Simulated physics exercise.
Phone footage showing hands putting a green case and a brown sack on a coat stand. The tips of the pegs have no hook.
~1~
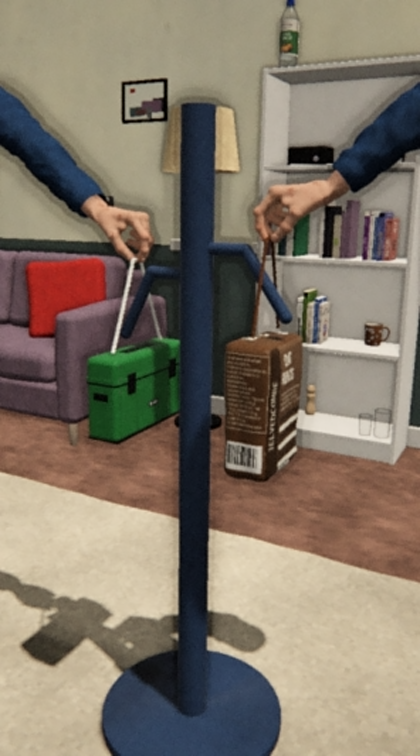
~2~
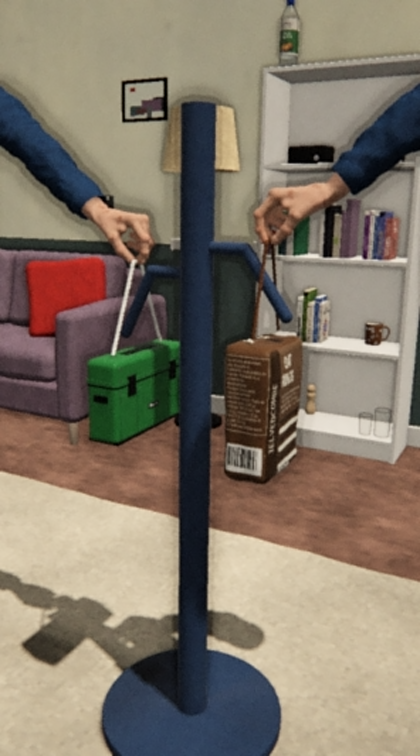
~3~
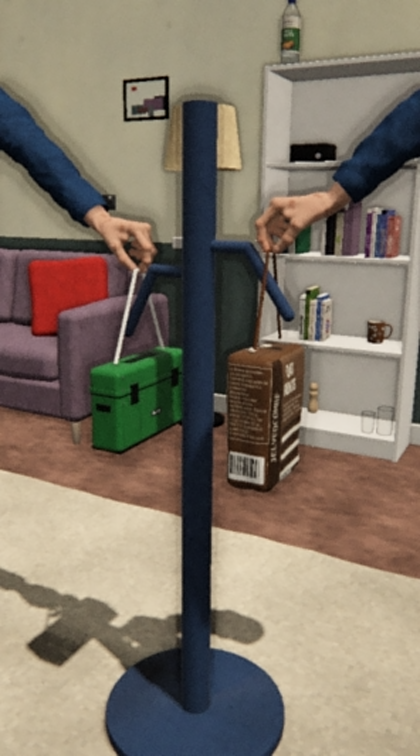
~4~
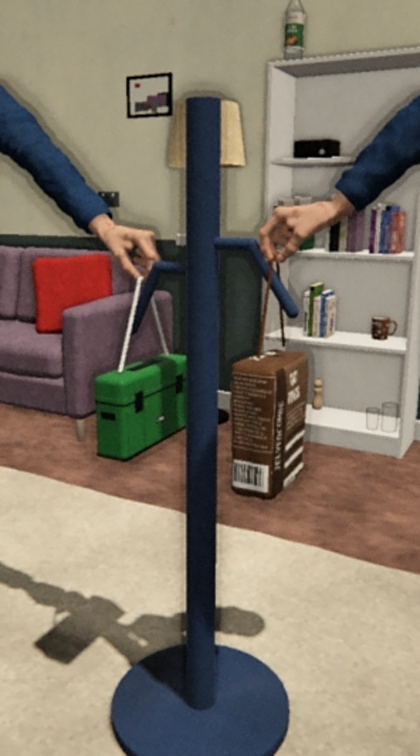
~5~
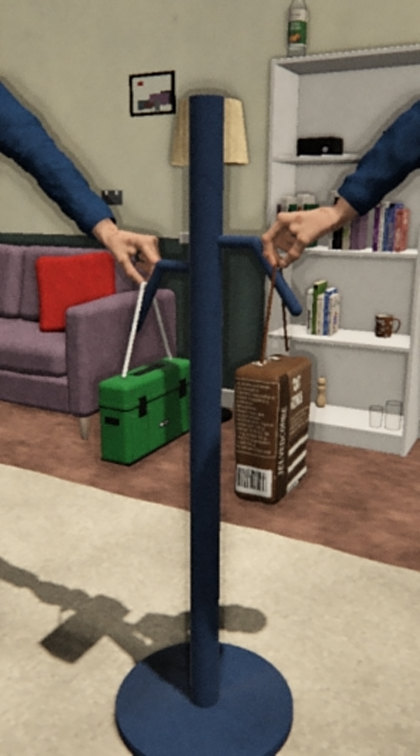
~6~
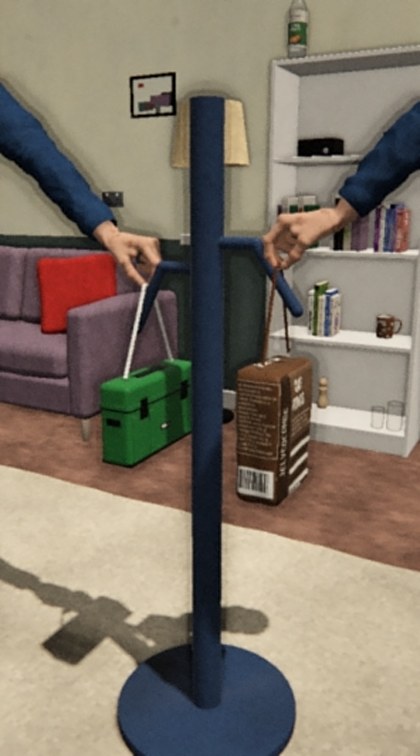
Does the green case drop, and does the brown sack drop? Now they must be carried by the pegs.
Green case: Yes. Brown sack: Yes.
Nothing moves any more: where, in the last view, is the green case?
End point: (113, 655).
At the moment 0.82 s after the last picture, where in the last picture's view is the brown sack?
At that instant it is roughly at (206, 644) in the last picture.
Then, 0.28 s later than the last view, green case falling near (153, 513); brown sack falling near (271, 541).
Then, 0.56 s later than the last view, green case on the floor near (147, 655); brown sack on the floor near (236, 638).
Then, 0.82 s later than the last view, green case on the floor near (138, 652); brown sack on the floor near (206, 644).
Finally, green case on the floor near (113, 655); brown sack on the floor near (206, 644). The green case slips off its peg and the brown sack drops to the floor.
